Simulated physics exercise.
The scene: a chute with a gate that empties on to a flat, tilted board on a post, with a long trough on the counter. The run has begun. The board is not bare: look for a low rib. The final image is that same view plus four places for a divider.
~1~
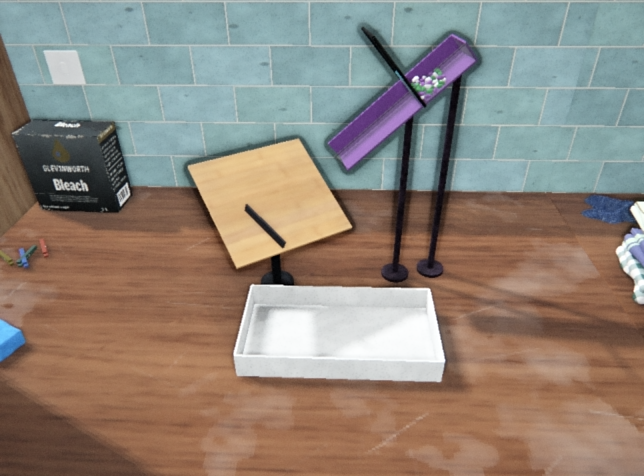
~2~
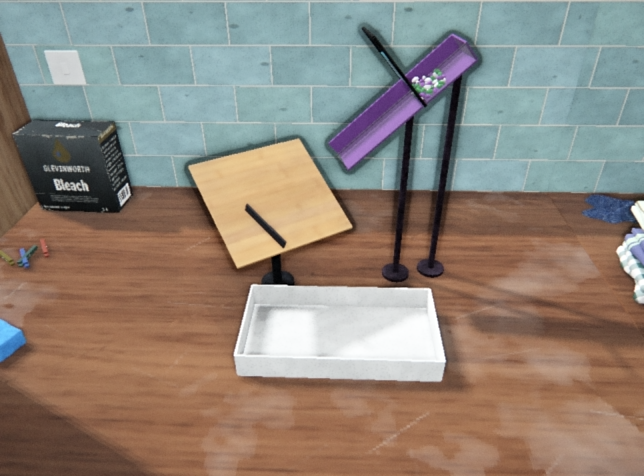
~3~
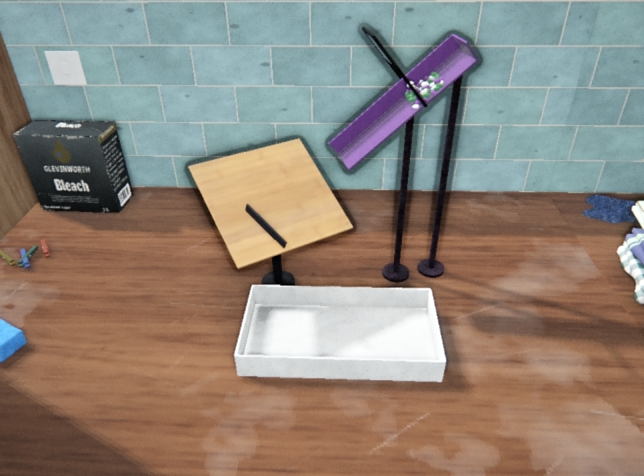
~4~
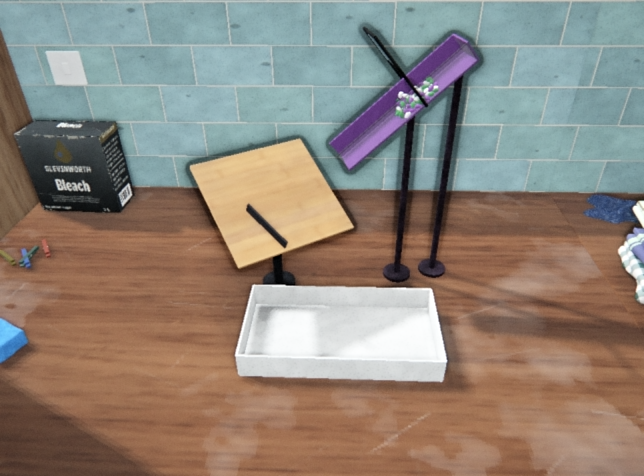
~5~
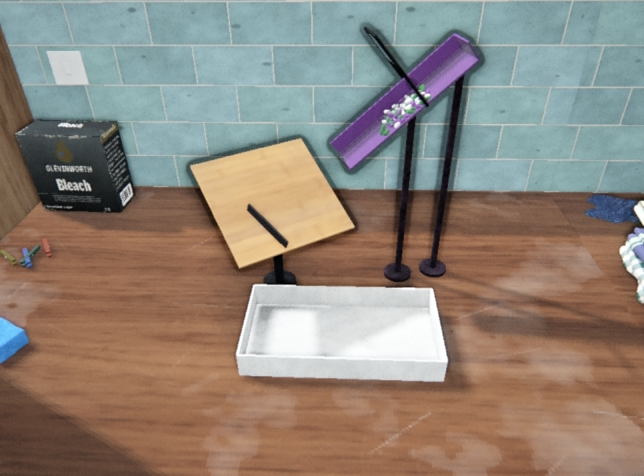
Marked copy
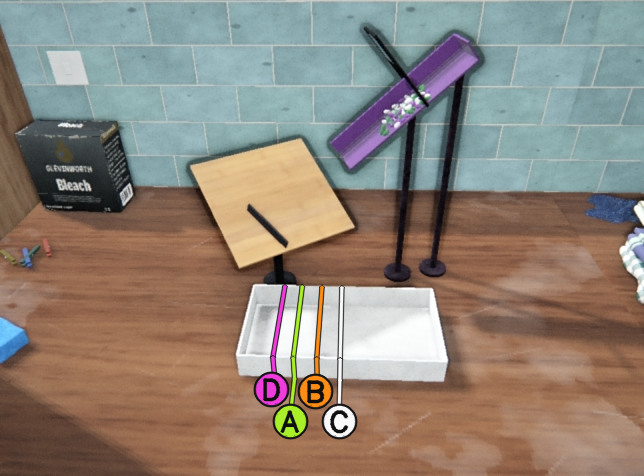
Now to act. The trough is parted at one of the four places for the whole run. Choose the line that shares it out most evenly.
Take B.
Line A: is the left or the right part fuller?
Right.
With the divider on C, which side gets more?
The left side.
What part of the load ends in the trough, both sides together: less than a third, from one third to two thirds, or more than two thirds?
It is more than two thirds.
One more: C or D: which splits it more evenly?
C.
On the marked copy, line A crosses the front rim at (293, 357); line B crosses the front rim at (316, 357); line C crosses the front rim at (340, 358); line D crosses the front rim at (272, 356).
For line A, of what is caught, a small part on the left of the divider, most on the right.
For line B, of what is caught, about two thirds on the left of the divider, about a third on the right.
For line C, of what is caught, most on the left of the divider, a small part on the right.
For line D, of what is caught, a stray few on the left of the divider, nearly all on the right.
